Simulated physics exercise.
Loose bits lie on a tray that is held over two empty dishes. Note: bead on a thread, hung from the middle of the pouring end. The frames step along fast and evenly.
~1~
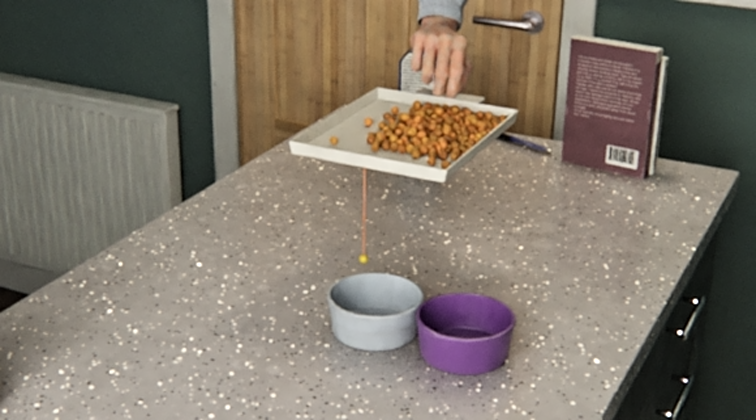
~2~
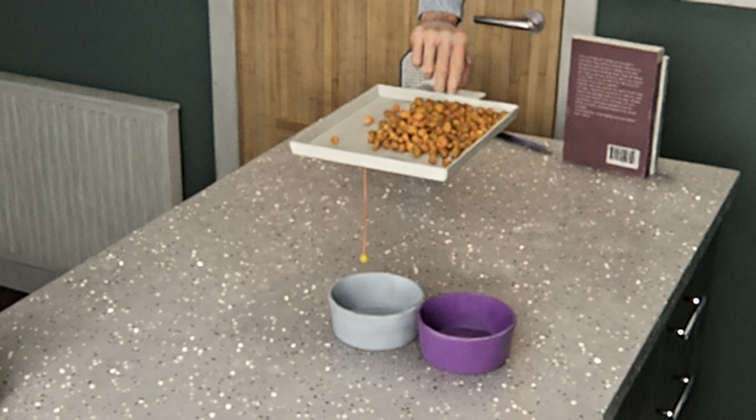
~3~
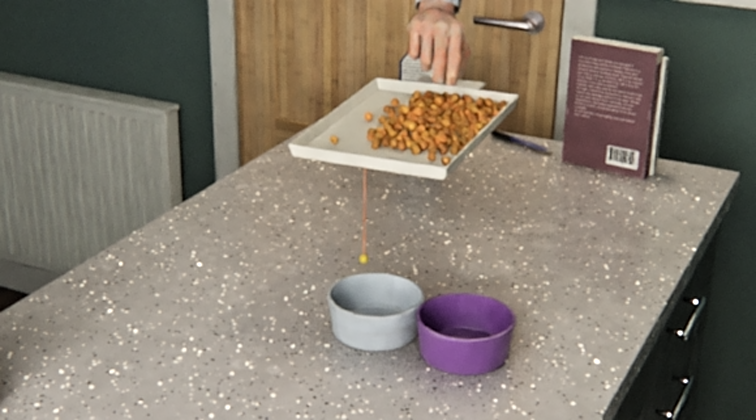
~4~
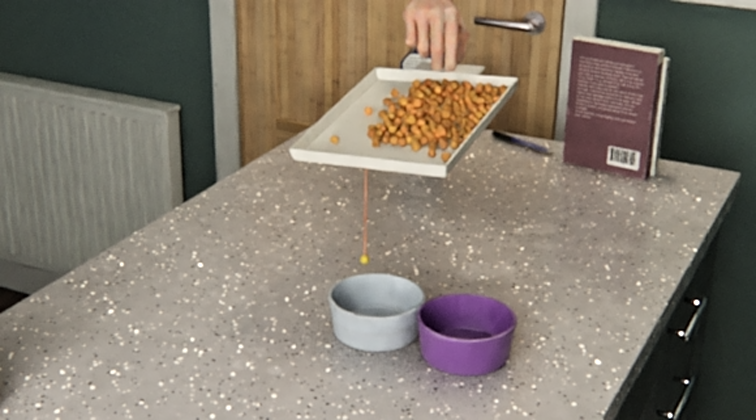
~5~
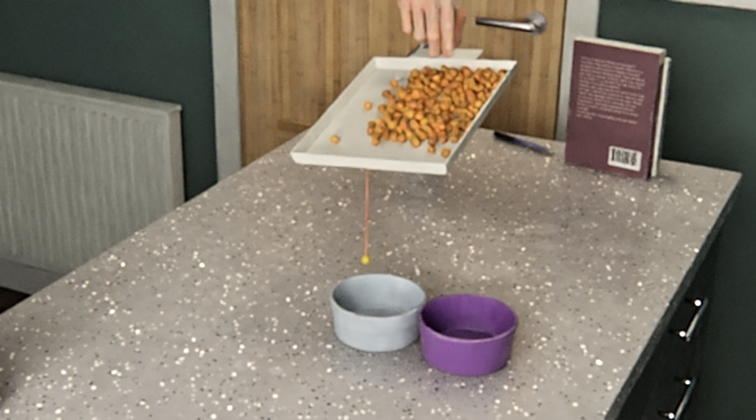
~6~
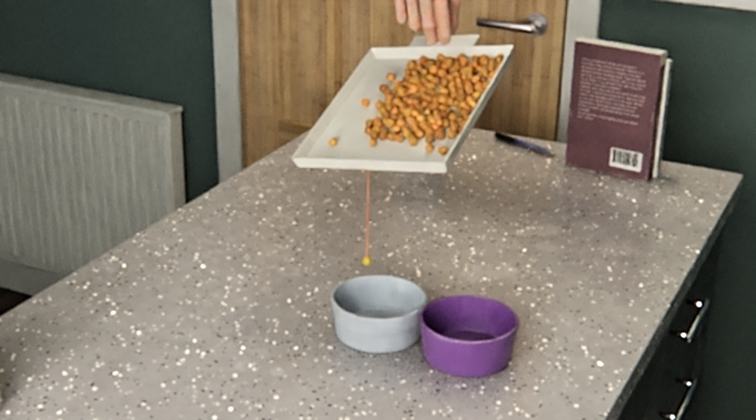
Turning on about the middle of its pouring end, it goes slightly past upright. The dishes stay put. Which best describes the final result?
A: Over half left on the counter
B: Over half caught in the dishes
Answer: A.
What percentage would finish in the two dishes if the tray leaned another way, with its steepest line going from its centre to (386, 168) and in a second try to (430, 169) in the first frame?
Roughly 70 percent, then 30 percent.
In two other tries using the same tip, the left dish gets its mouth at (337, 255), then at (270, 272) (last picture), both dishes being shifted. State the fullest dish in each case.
Trial one goes to the left of the two, trial two to the left of the two.
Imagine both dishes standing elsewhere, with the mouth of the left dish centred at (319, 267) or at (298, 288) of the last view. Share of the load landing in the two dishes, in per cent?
Trial 1 about 70 %, trial 2 about 50 %.
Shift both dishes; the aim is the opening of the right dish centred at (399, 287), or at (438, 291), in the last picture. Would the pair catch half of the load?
Taking the places in turn, it's past half and then shy of half.
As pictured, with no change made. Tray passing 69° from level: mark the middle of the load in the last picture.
I'd put it at about (332, 144).
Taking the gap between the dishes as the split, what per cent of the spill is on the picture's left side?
Close to 100 %.
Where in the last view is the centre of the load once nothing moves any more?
Centre at rest, last view: Approx. (285, 303).
Just after the last frame, tray tipped steeply; the larger part on the tray; just a few outside both; roughly a quarter in the air.
A moment on, tray tipped past a quarter turn; roughly a third on the tray; roughly a third outside both; roughly a quarter in the air.
Further on, tray tipped past a quarter turn; about a tenth in the left dish; almost all outside both.
When it is over, tray tipped past a quarter turn; not one in the right dish; about a tenth in the left dish; almost all outside both.
